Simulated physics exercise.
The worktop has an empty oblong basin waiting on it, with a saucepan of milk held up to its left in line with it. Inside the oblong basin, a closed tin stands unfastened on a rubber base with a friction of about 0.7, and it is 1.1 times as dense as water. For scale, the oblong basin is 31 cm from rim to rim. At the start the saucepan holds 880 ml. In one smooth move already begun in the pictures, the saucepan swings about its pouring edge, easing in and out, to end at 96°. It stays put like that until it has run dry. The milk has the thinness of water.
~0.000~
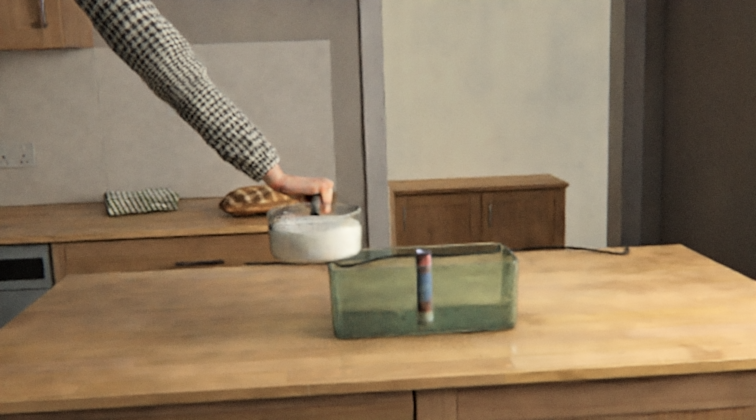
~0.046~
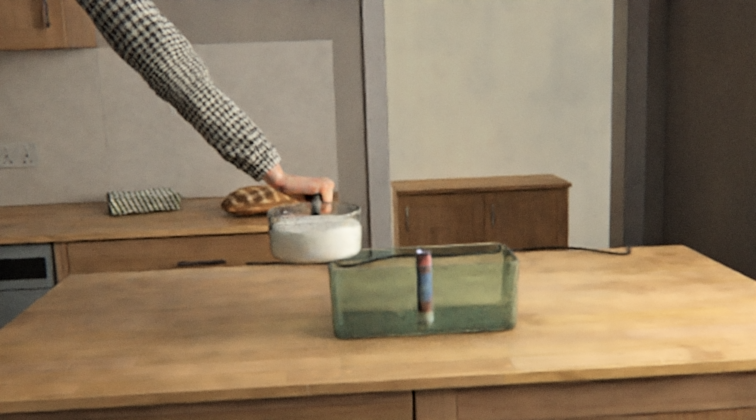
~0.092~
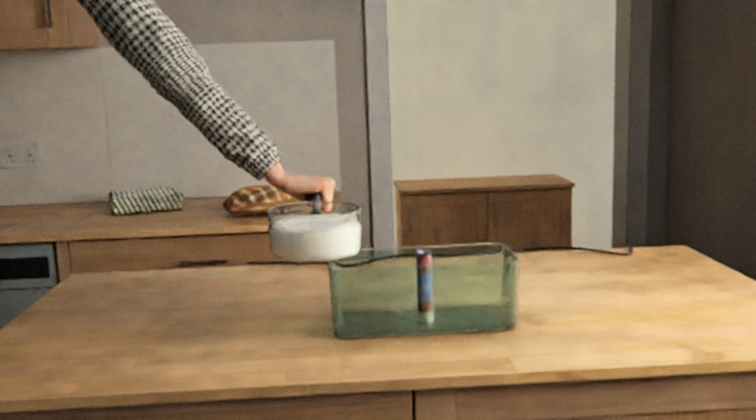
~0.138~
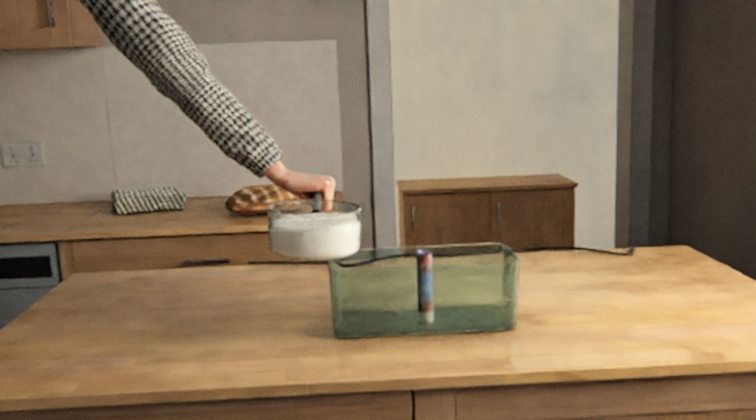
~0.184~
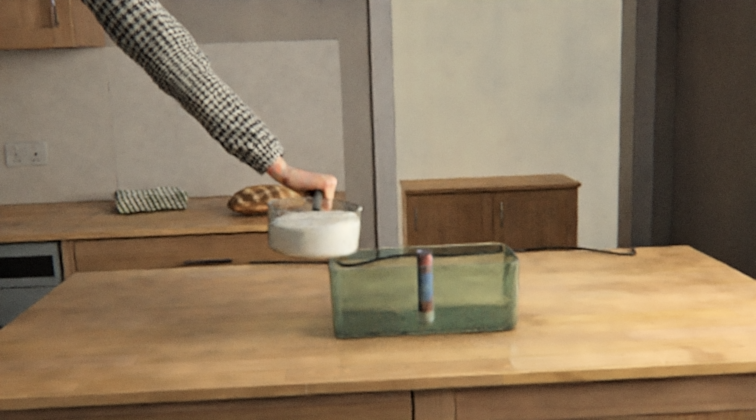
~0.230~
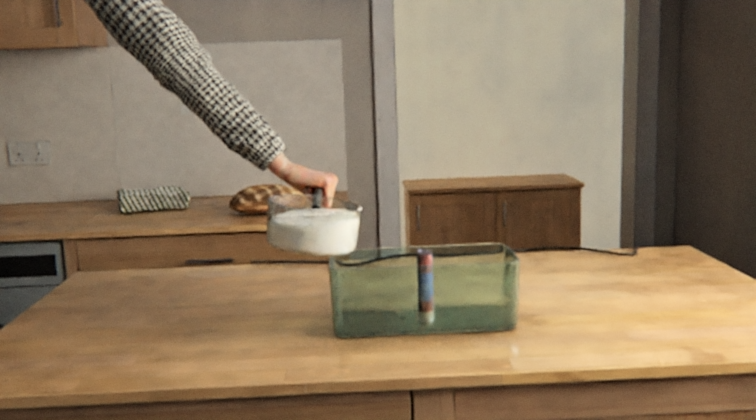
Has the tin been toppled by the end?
Yes, it has gone over.
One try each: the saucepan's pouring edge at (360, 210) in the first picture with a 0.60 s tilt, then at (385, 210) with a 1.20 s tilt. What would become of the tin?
Try 1: Tipped over; try 2: Still standing.
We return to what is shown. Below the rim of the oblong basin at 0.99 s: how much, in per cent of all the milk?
Close to 66 in a hundred.
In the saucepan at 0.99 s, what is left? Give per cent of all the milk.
Close to 18 in a hundred.
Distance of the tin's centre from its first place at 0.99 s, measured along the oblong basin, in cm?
Some 2 cm.
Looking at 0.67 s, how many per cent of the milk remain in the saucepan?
Remaining: Near 74 % of the total.
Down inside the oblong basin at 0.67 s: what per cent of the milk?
Close to 4 in a hundred.
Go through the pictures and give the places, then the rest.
The first picture shows tilt 0°; pouring edge (360, 210); surface from (271, 226) to (359, 222); the oblong basin's rim runs from (329, 262) to (511, 253); the tin's top is at (423, 255).
The second picture shows tilt 0°; pouring edge (360, 210); surface from (271, 225) to (359, 221).
The third picture shows tilt 1°; pouring edge (360, 210); surface from (271, 224) to (359, 220).
The fourth picture shows tilt 3°; pouring edge (360, 209); surface from (271, 223) to (359, 219).
The fifth picture shows tilt 5°; pouring edge (361, 209); surface from (270, 221) to (359, 217).
The sixth picture shows tilt 8°; pouring edge (361, 209); surface from (270, 218) to (358, 215).
After 0.67 s the tilt is 57° and 73 per cent is still to pour; the tin stands where it began.
After 0.99 s the tilt is 89° and 18 per cent is still to pour; the tin leans 21°.
After 1.33 s the tilt is 96° and 2 per cent is still to pour; the tin lies on its side.
After 1.70 s the tilt is 96° and 0 per cent is still to pour; the tin lies on its side.
In the end the tin lies on its side.
